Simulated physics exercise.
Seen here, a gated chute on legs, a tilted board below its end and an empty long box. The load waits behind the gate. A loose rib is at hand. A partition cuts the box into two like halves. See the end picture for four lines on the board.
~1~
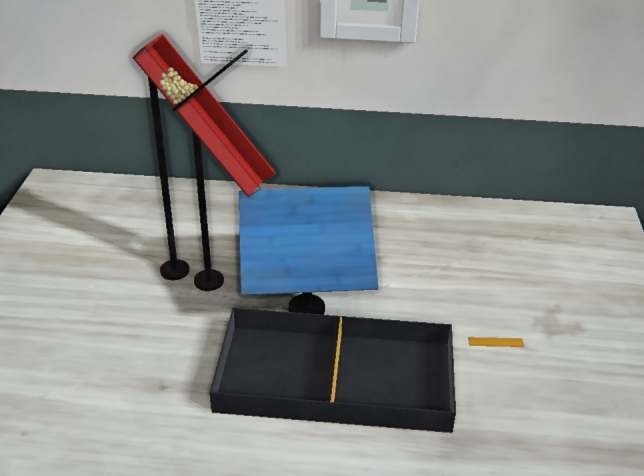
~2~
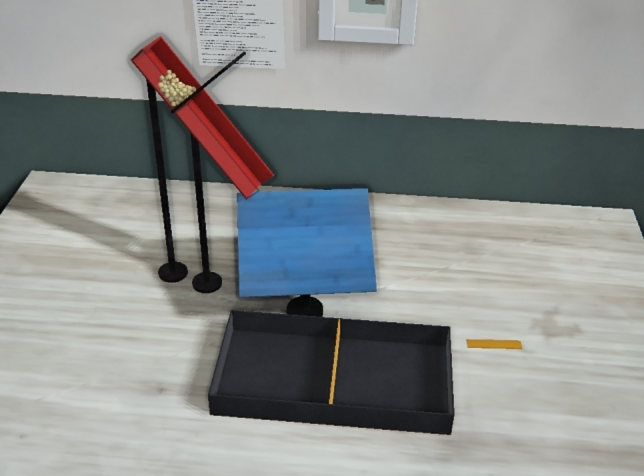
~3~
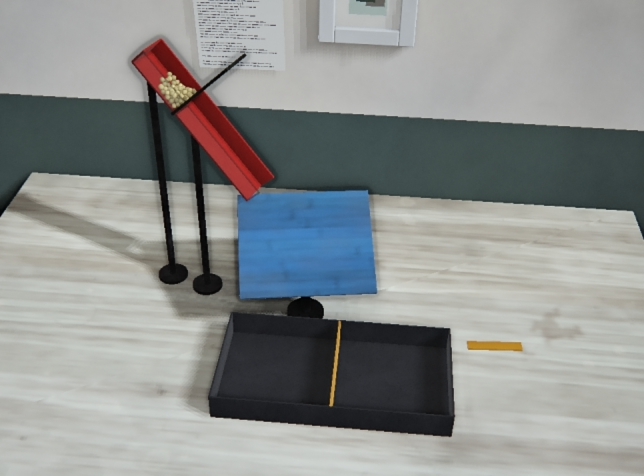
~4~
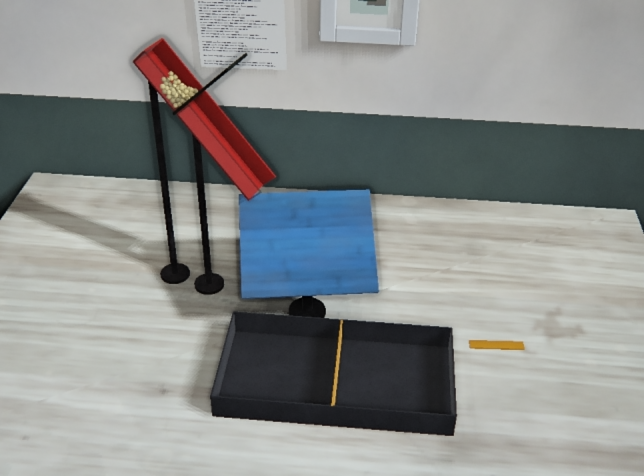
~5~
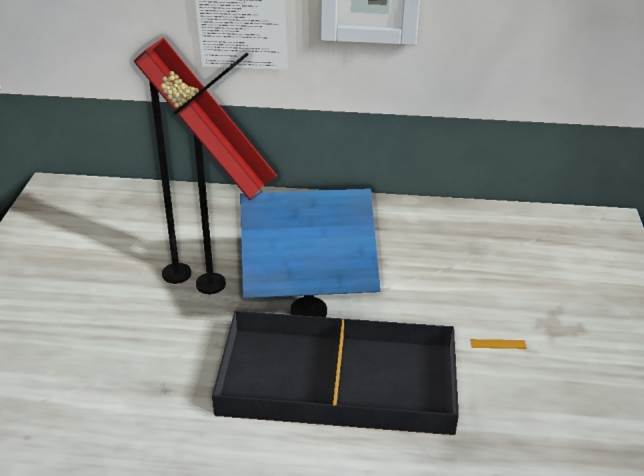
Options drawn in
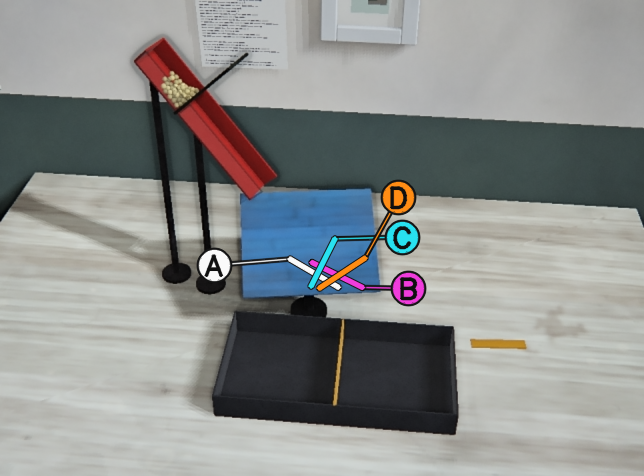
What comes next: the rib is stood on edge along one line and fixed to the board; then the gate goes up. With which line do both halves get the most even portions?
Choose B.
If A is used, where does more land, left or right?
Right.
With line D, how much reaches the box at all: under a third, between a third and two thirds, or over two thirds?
Line D gives over two thirds.
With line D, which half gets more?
Left.
On the marked copy, line A from (289, 258) to (338, 287); line B from (312, 262) to (362, 287); line C from (334, 238) to (311, 286); line D from (365, 258) to (319, 288).
If A is chosen, of what is caught, about a quarter in the left half, most in the right.
If B is chosen, of what is caught, about half in the left half, about half in the right.
If C is chosen, of what is caught, nearly all in the left half, a stray few in the right.
If D is chosen, of what is caught, most in the left half, a small part in the right.
